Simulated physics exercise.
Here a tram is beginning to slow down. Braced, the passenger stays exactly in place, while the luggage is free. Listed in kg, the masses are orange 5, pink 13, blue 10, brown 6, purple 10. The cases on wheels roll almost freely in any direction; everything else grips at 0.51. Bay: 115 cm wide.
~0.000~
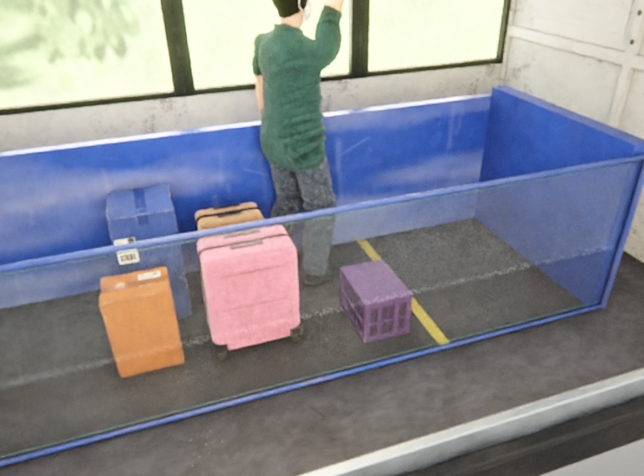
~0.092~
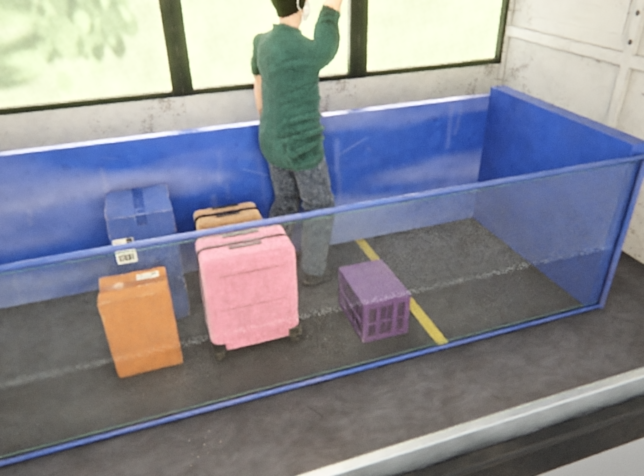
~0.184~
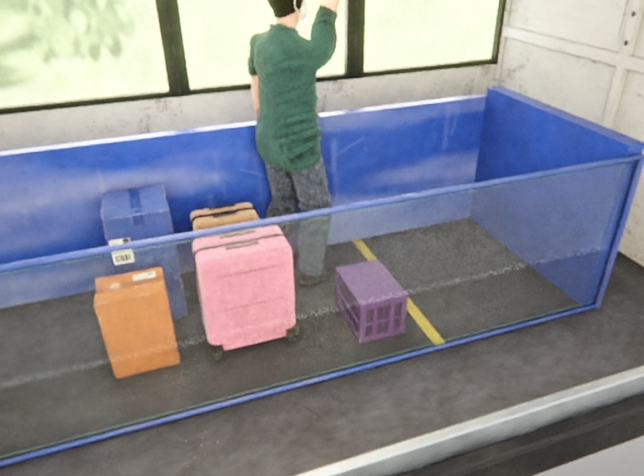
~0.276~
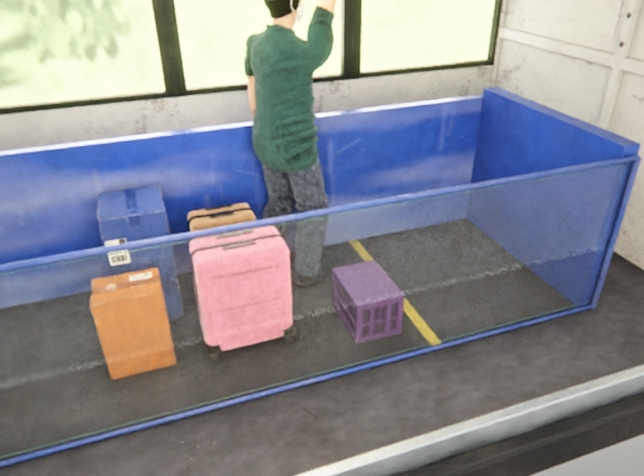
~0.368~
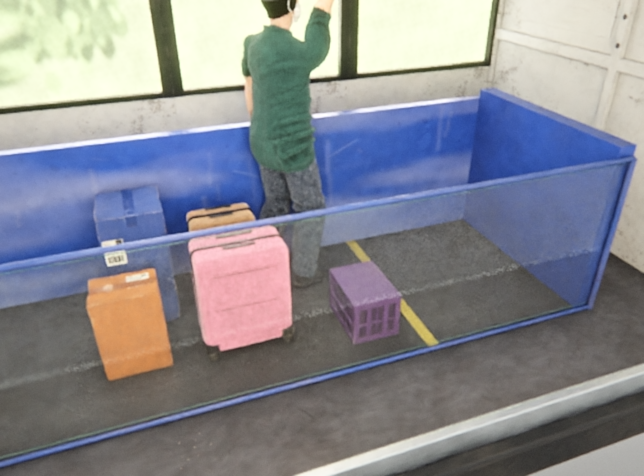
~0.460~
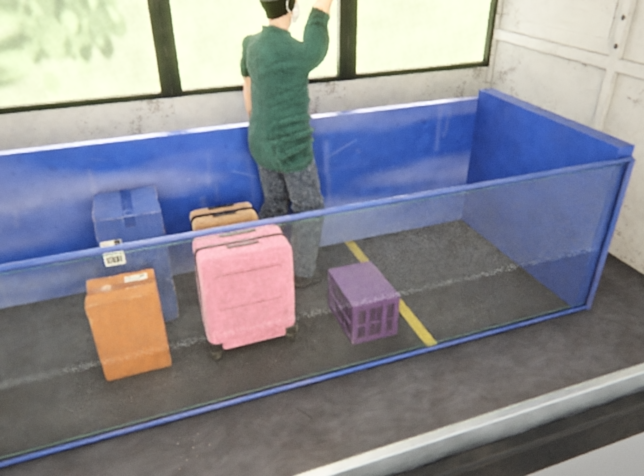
A big pink wheeled case barely moved among the luggage, edging slightly right at the end, while the purple crate stayed by the yellow line and a person in green stood behind, arm raised.
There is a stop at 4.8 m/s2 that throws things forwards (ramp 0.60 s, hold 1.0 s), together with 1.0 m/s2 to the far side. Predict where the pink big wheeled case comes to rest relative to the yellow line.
Over the line.
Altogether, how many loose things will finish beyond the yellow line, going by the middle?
Count: 2.
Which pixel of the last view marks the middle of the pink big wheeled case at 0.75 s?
(290, 276).
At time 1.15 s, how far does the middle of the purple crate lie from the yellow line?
Position: Approx. 15 cm past.
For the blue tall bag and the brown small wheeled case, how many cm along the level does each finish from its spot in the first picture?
Blue tall bag about 20, brown small wheeled case about 30.
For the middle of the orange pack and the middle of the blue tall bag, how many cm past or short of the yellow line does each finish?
Orange pack 140 short, blue tall bag 120 short.
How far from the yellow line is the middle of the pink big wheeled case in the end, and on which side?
Close to 65 centimetres past it.
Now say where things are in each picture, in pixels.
Pink big wheeled case (250, 291), purple crate (374, 300), in the first picture.
Pink big wheeled case (249, 291), purple crate (373, 299), in the second picture.
Pink big wheeled case (246, 292), purple crate (370, 300), in the third picture.
Pink big wheeled case (243, 292), purple crate (366, 300), in the fourth picture.
Pink big wheeled case (242, 292), purple crate (363, 301), in the fifth picture.
Pink big wheeled case (246, 291), purple crate (362, 301), in the sixth picture.
After 0.75 s the pink big wheeled case is 62 cm short of the yellow line, tilted 0°, near (290, 276) in the last picture's view; the purple crate 26 cm short of the yellow line, tilted 0°.
After 1.15 s the pink big wheeled case is 17 cm short of the yellow line, tilted 0°, near (361, 251) in the last picture's view; the purple crate 17 cm past the yellow line, tilted 0°.
After 1.65 s the pink big wheeled case is 64 cm past the yellow line, tilted 0°, near (456, 205) in the last picture's view; the purple crate 67 cm past the yellow line, tilted 0°.
At rest, 2.3 s, orange pack stops short of the yellow line; pink big wheeled case crosses the yellow line; blue tall bag stops short of the yellow line; brown small wheeled case stops short of the yellow line; purple crate crosses the yellow line.
